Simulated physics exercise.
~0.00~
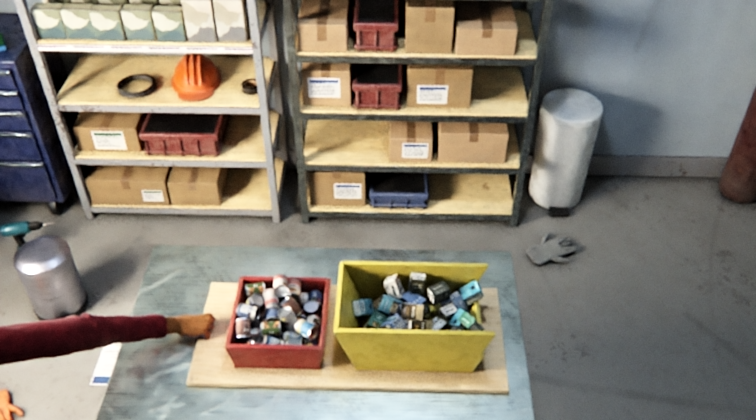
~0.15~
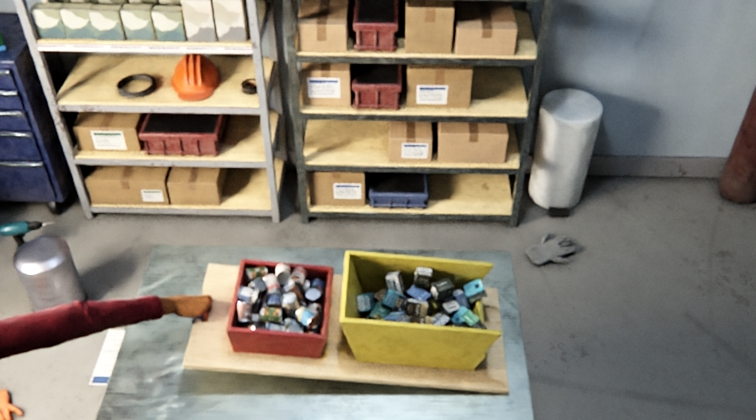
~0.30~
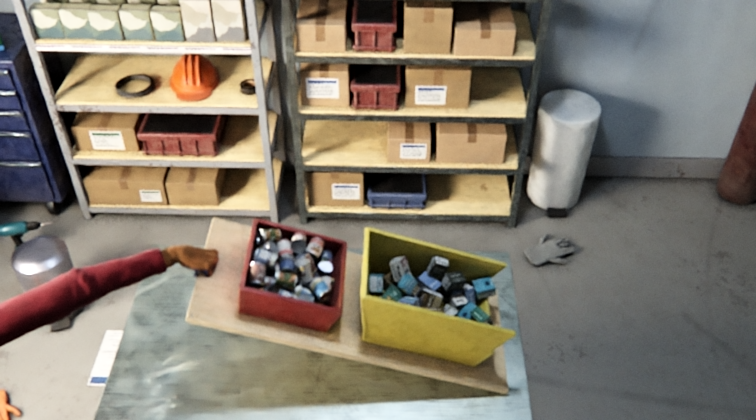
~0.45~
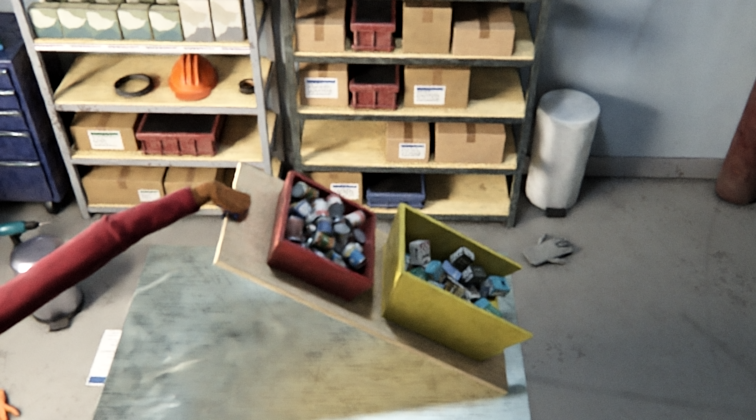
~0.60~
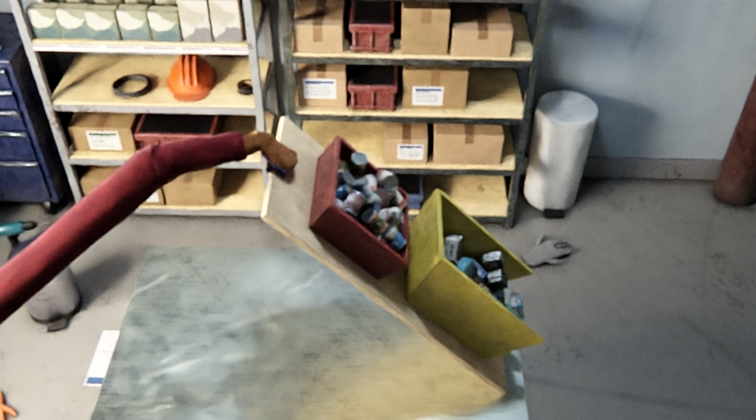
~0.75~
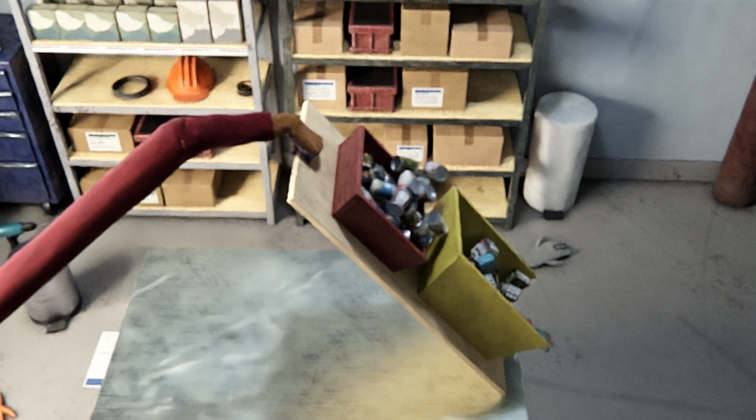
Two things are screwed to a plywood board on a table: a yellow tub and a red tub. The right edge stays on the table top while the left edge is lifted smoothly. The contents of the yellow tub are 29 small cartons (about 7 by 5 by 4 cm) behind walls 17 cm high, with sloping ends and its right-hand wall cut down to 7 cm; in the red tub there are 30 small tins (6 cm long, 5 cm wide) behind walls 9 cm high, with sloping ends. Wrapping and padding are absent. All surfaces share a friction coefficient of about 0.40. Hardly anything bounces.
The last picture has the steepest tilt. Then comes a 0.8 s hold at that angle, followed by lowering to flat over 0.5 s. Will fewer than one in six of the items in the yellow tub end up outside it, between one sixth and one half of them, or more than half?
Kept: Half up to five sixths.
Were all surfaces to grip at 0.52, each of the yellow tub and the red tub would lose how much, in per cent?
Yellow tub 60, red tub 60 per cent.
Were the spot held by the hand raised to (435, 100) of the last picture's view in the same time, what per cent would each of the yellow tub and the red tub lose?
In that setup the yellow tub sheds 80 per cent of its load, while the red tub sheds 90 per cent.
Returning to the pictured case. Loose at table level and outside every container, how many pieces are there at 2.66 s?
Piece count: Roughly 8.
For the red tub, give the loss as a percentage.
The red tub comes in at 40 in a hundred.
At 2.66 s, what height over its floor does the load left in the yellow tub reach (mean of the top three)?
About 10 cm.
After 1.05 s, tilt 52°; the yellow tub is down by 4 of 29 and the red tub is down by 7 of 30.
After 1.44 s, tilt 52°; the yellow tub is down by 8 of 29 and the red tub is down by 10 of 30.
After 1.97 s, tilt 4°; the yellow tub is down by 9 of 29 and the red tub is down by 12 of 30.
When it is over (at 2.66 s), the yellow tub is down by 9 of 29 and the red tub is down by 12 of 30. Asked share, 9 of 29, 31 per cent.
